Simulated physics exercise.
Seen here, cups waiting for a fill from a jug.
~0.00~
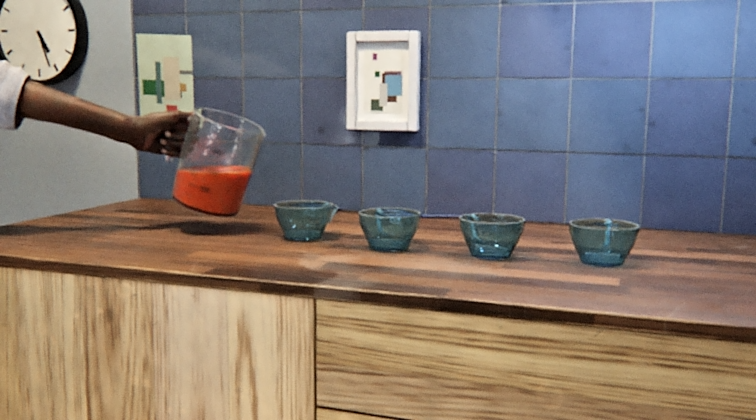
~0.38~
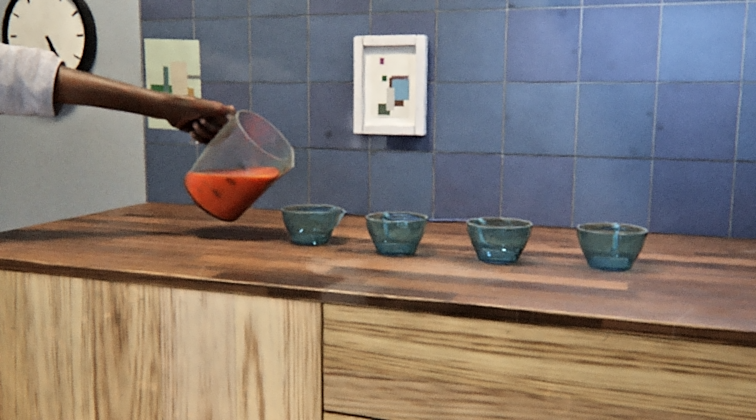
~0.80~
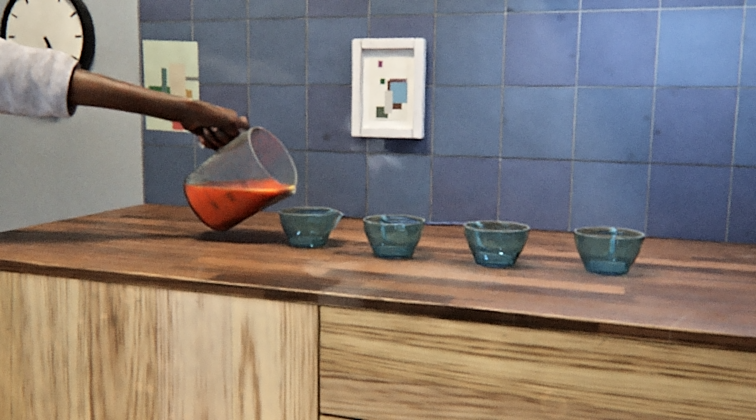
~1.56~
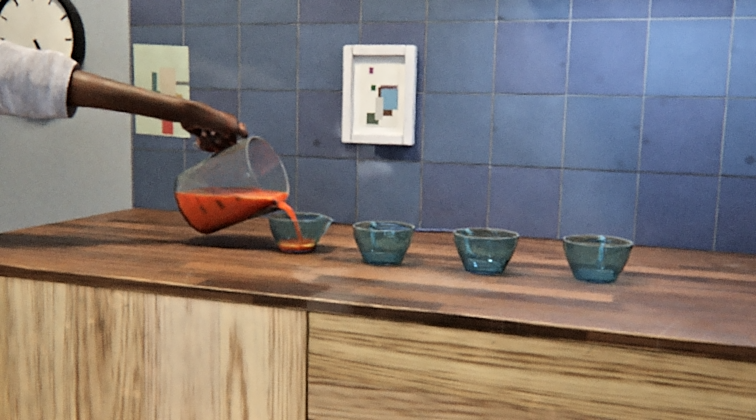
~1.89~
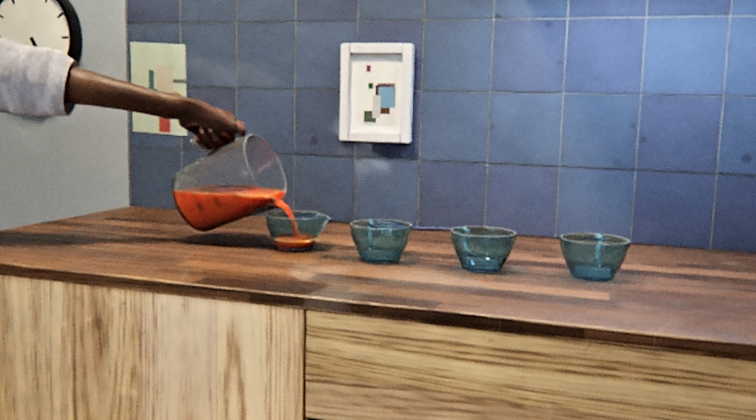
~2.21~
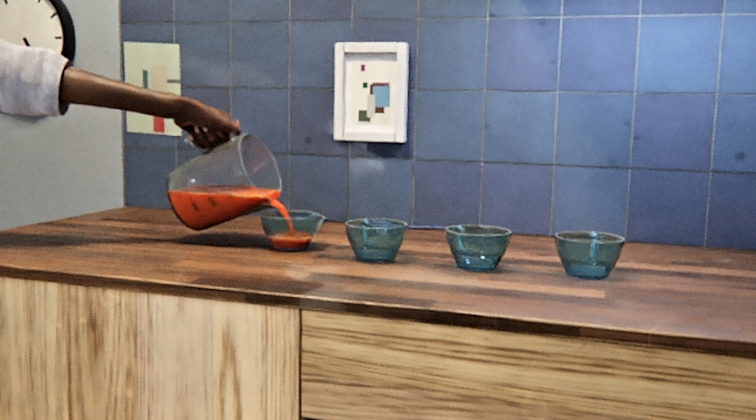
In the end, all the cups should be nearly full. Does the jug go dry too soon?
Yes, it empties too soon.
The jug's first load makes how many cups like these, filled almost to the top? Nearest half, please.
Roughly 2.5.
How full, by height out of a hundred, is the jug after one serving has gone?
I'd guess near 25 in a hundred.
After 4.1 s, the first is about two thirds full.
After 11.0 s, the first is done and the jug has about two thirds of its load.
After 31.7 s, the jug is empty with two filled and the next at about three quarters of a serving.
